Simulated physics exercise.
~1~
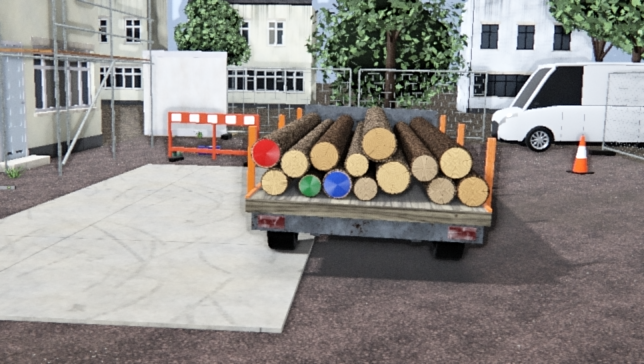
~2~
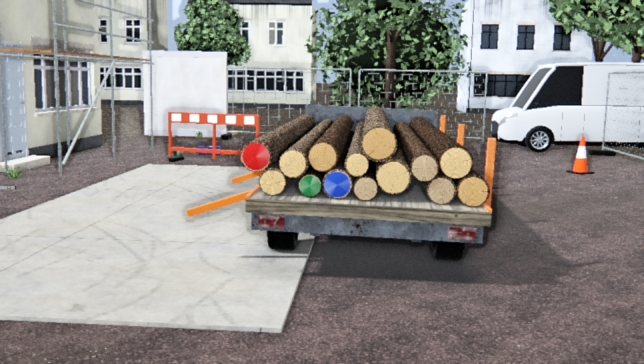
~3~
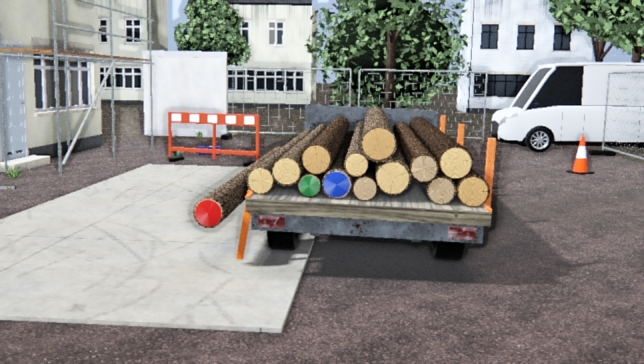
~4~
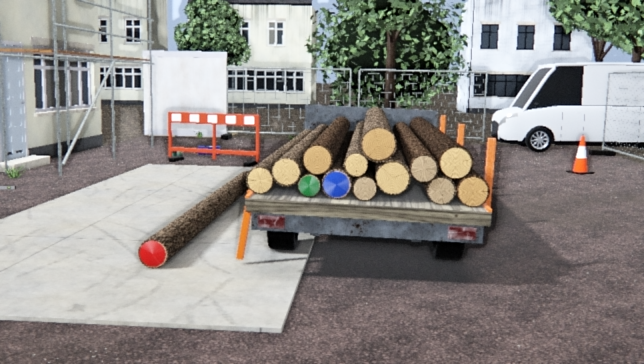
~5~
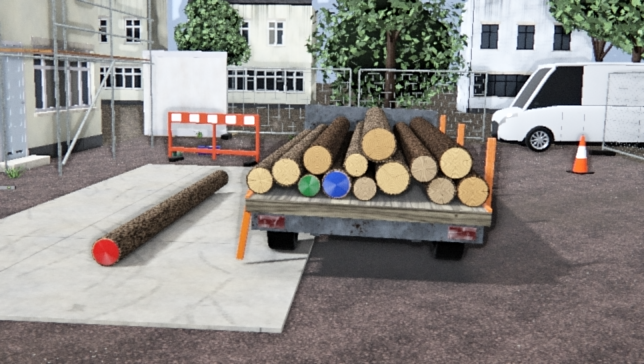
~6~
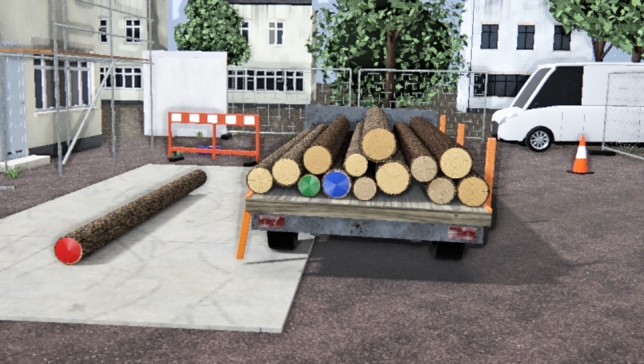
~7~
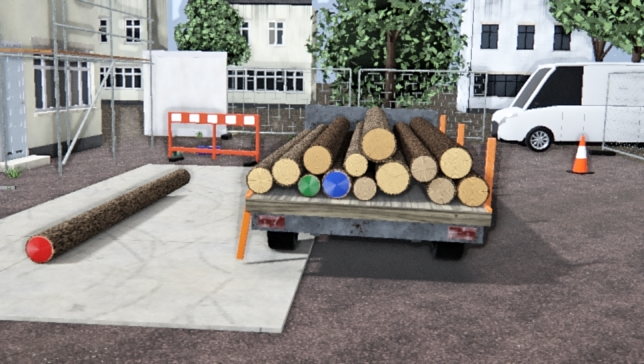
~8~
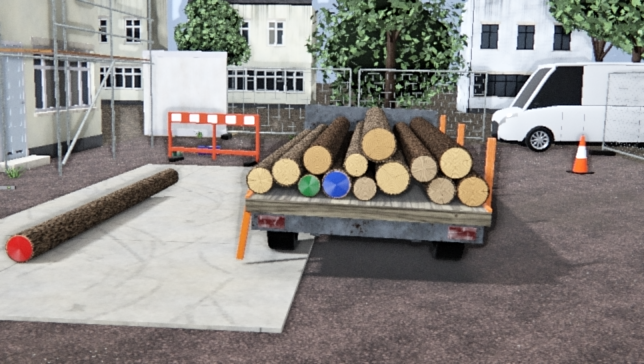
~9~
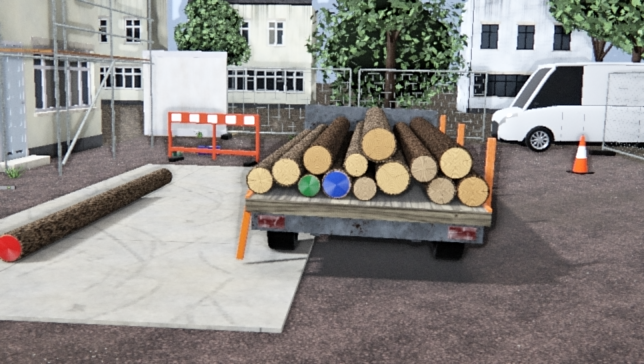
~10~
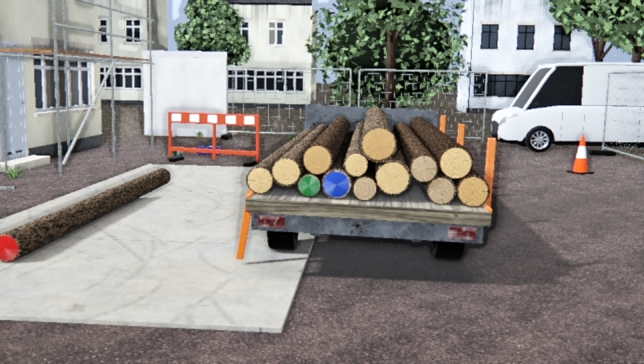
At first, a low trailer stacked with timber poles stands parked in a yard, its tail towards us and orange posts upright on both sides. The posts on the left swing outward and down, and the red-ended pole on that side begins to slip. It drops over the left edge while the hinged posts end up hanging beside the deck. The pole lands on the pale concrete slab and rolls away to the left, slowing as it goes. It comes to rest at the far left, while the rest, including the green and blue ones, remain on the trailer.
